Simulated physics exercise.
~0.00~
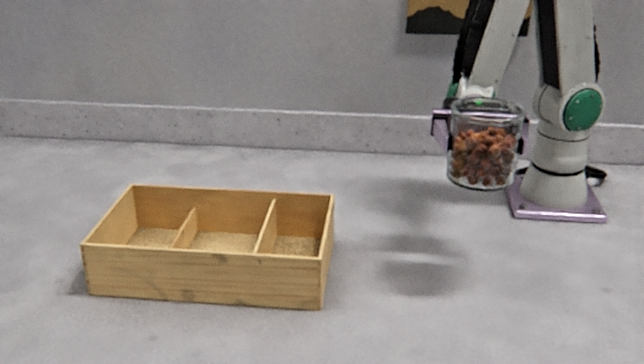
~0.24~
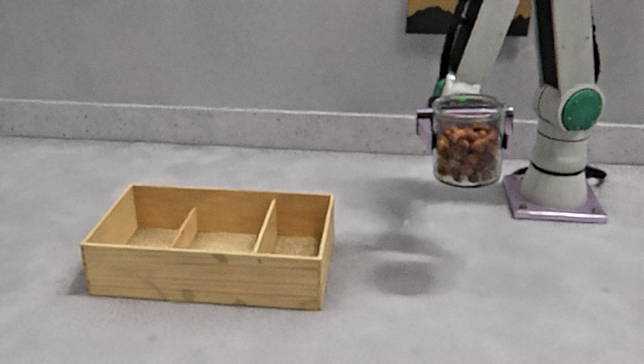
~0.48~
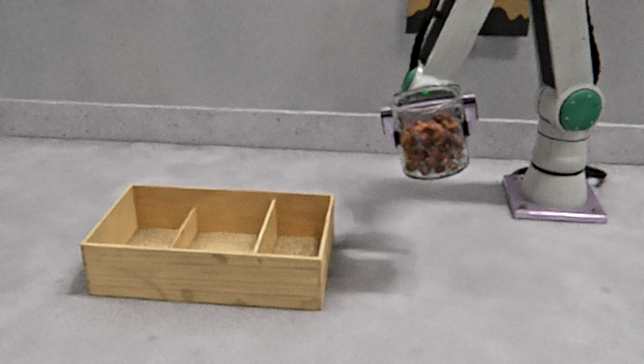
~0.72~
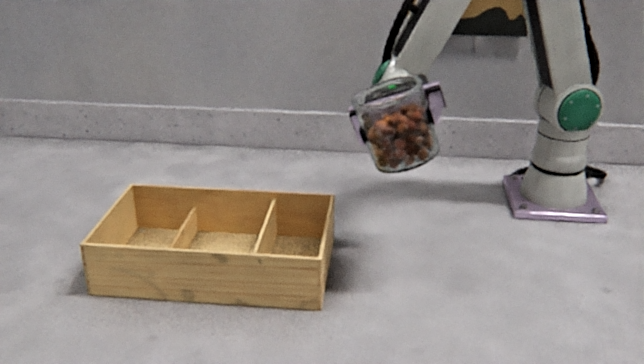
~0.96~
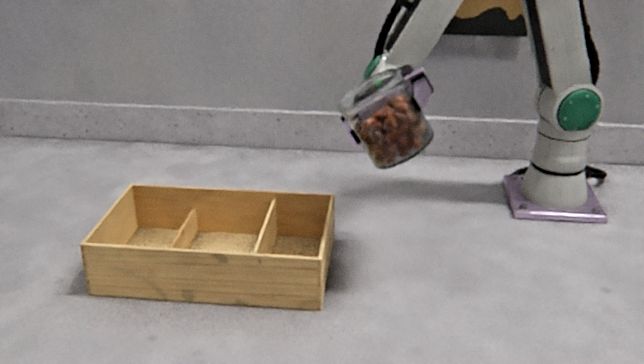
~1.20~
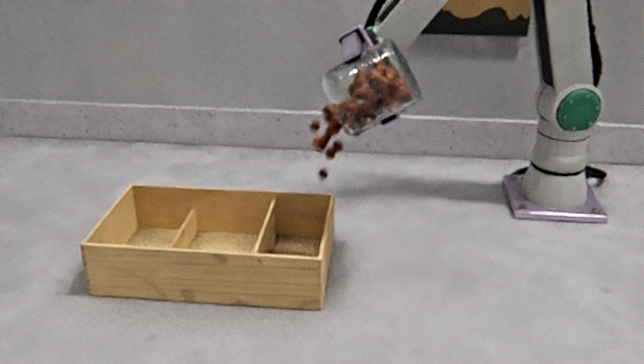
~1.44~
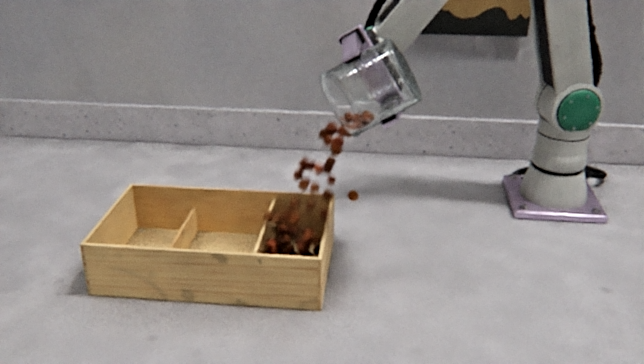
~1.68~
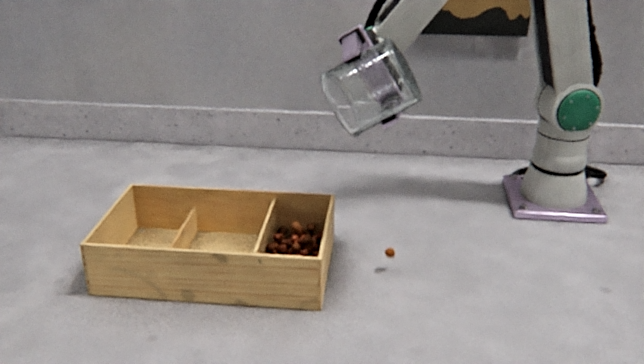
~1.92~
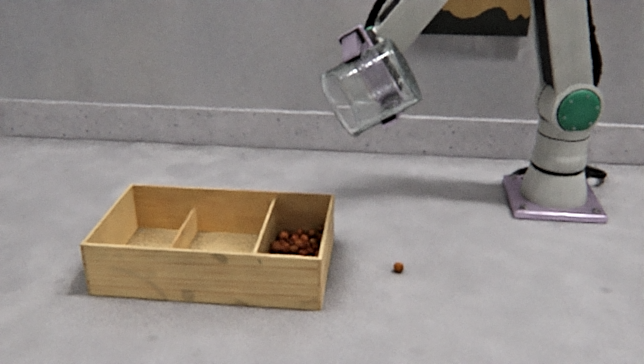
A robot arm tips a glass of hazelnuts into the box's right compartment, spilling one.
